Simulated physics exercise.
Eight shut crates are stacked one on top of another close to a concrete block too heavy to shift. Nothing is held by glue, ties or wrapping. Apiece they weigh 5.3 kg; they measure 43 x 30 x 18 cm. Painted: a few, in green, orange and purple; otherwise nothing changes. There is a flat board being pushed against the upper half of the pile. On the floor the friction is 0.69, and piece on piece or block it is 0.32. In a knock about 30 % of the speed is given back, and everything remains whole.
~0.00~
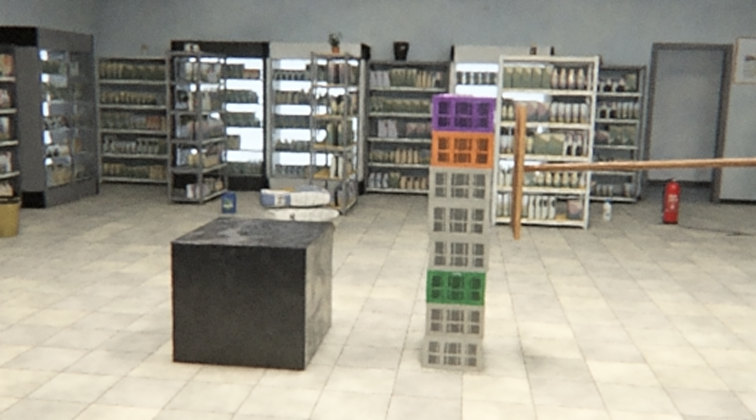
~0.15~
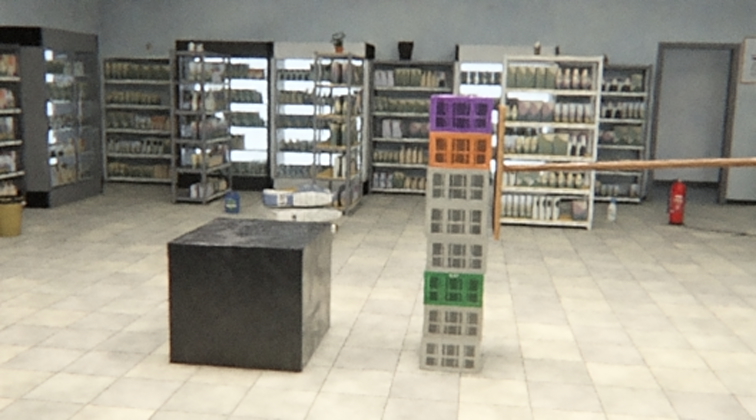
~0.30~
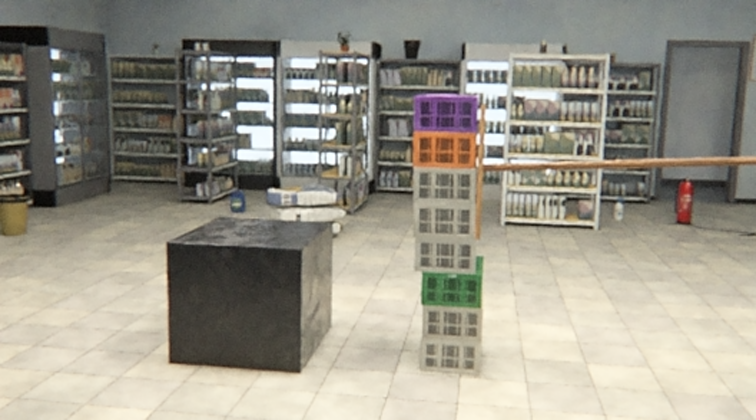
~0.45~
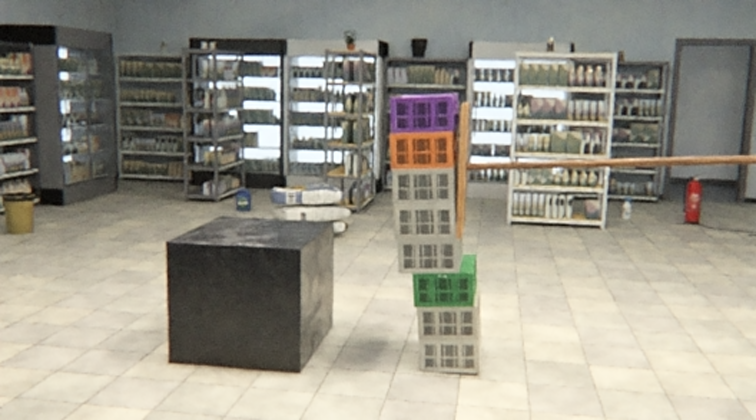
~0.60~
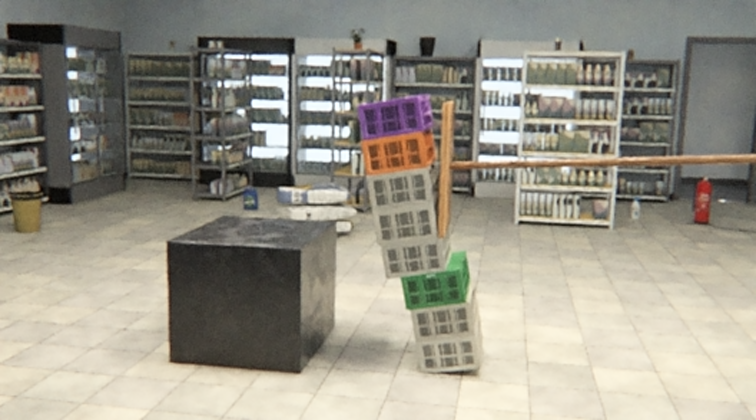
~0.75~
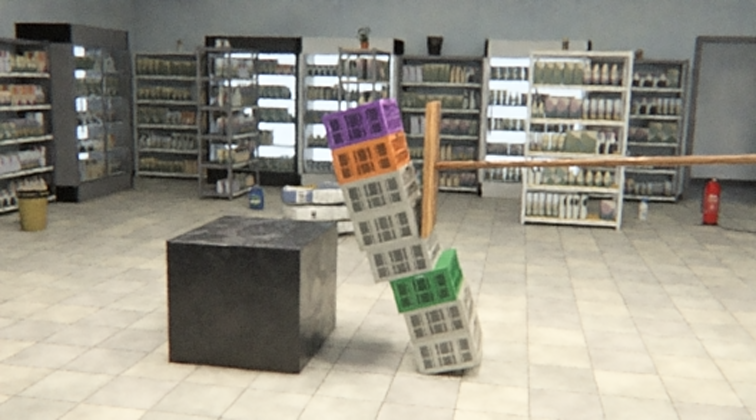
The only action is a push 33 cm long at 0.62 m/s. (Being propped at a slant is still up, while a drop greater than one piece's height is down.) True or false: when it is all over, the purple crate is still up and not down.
False.
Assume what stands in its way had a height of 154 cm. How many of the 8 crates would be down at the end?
Count at the end: 0.
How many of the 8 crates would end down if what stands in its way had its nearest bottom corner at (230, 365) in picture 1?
My answer would be 4.
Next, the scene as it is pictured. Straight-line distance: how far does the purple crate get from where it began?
Roughly 255 cm.
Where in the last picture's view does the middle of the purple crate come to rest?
About (86, 306) in the last picture.
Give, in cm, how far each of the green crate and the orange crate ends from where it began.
Estimate: Green near 20 cm, orange near 110 cm.
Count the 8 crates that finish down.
That would be 4 of them.
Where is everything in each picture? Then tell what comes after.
In the first picture (each place is the centre of the face we see best; the camera moves round a little), board (522, 156) 12 cm short; purple crate (463, 114); orange crate (463, 150); green crate (456, 288); all as stacked.
In the second picture, board (500, 156) 31 mm short; purple crate (461, 115).
In the third picture, board (481, 155) 6 cm in; purple crate (446, 114) moved 7 cm; orange crate (444, 150) moved 7 cm; 5 have shifted.
In the fourth picture, board (462, 154) 15 cm in; purple crate (422, 115) tilted 4°; orange crate (421, 151) tilted 4°; 8 have shifted.
In the fifth picture, board (444, 153) 25 cm in; purple crate (390, 118) tilted 10°; orange crate (394, 154) tilted 10°; 8 have shifted.
In the sixth picture, board (427, 153) 33 cm in; purple crate (355, 126) tilted 17°, 7 cm lower; orange crate (363, 161) tilted 17°, 7 cm lower; green crate (423, 291) tilted 18°; 8 have shifted.
By 0.98 s, 1 of the 8 crates down; purple crate tilted 37°, 21 cm lower; orange crate tilted 37°, 17 cm lower.
By 1.42 s, 4 of the 8 crates down; purple crate on its side; orange crate on its side.
When it is over (2.4 s), 4 of the 8 crates down; purple crate 1.23 m lower; orange crate on its side; green crate tilted 17°. In pixels of the last frame, middles, purple crate near (86, 306), orange crate near (269, 204).
